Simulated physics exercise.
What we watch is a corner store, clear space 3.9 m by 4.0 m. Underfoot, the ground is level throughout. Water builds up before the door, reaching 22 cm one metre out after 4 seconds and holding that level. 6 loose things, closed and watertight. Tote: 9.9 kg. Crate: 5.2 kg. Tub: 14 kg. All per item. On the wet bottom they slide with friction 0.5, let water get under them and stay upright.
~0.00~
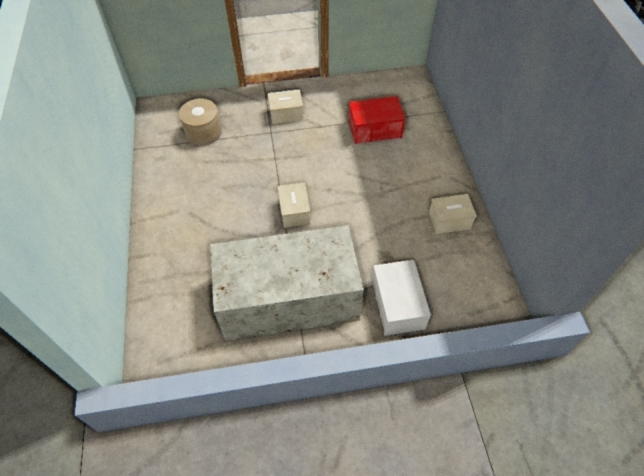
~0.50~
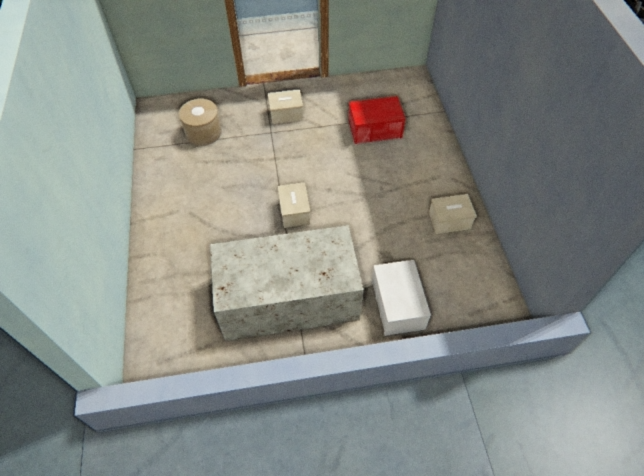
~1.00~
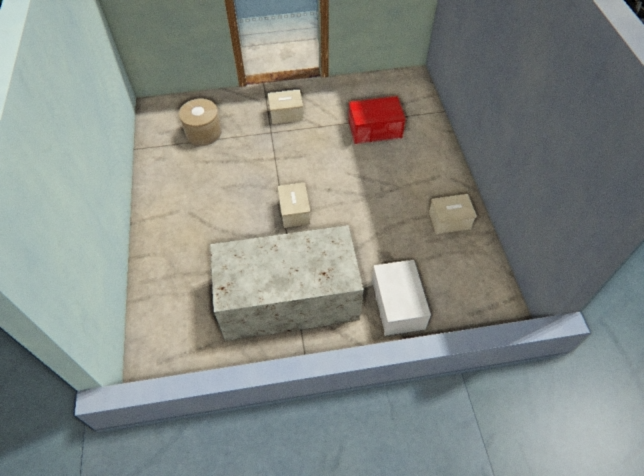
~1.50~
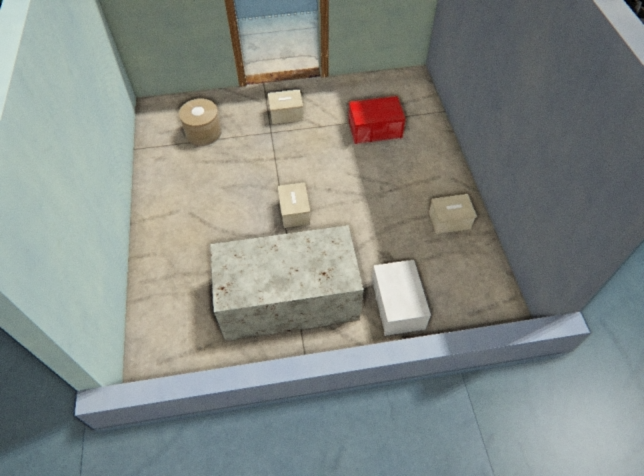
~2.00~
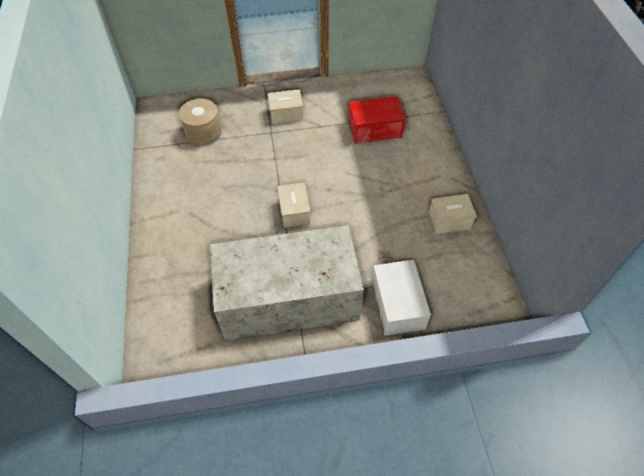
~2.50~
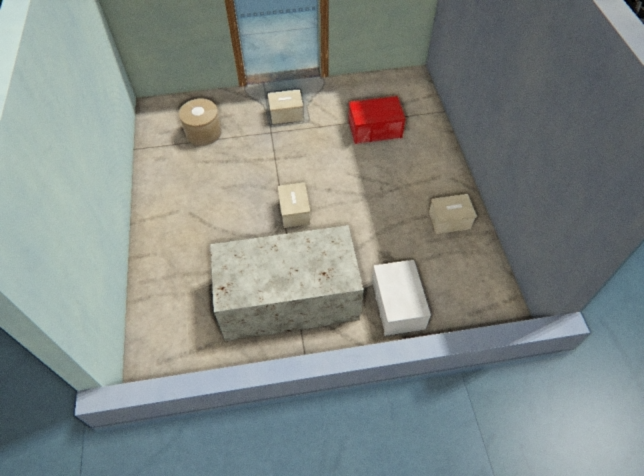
Water spread over the ground outside the small walled room and crept up to the doorway at the back, just edging inside, while the red crate and the other things stayed still.
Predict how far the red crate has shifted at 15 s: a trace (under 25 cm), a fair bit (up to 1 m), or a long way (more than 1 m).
It ends a short distance off.
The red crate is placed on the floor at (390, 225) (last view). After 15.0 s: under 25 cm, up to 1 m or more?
Looks like it is swept a long way.
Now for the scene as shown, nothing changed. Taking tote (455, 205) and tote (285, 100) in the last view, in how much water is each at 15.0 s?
11 and 8 cm.
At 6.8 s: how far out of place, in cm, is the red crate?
About 120 cm out of place.
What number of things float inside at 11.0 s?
The number is 4.
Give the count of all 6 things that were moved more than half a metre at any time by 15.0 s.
Tally: 5.
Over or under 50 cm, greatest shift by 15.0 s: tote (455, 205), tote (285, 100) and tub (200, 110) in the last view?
The first is bigger, the second bigger and the third not bigger.
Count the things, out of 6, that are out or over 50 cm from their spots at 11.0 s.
Result: 3.
After 3.5 s the red crate is near (378, 110), 0.0 m from its start, aground; 0 afloat.
After 6.8 s the red crate is near (456, 161), 1.2 m from its start, afloat; 2 afloat.
After 11.0 s the red crate is near (436, 122), 0.7 m from its start, afloat; 4 afloat.
After 15.0 s the red crate is near (334, 122), 0.6 m from its start, afloat; 5 afloat.
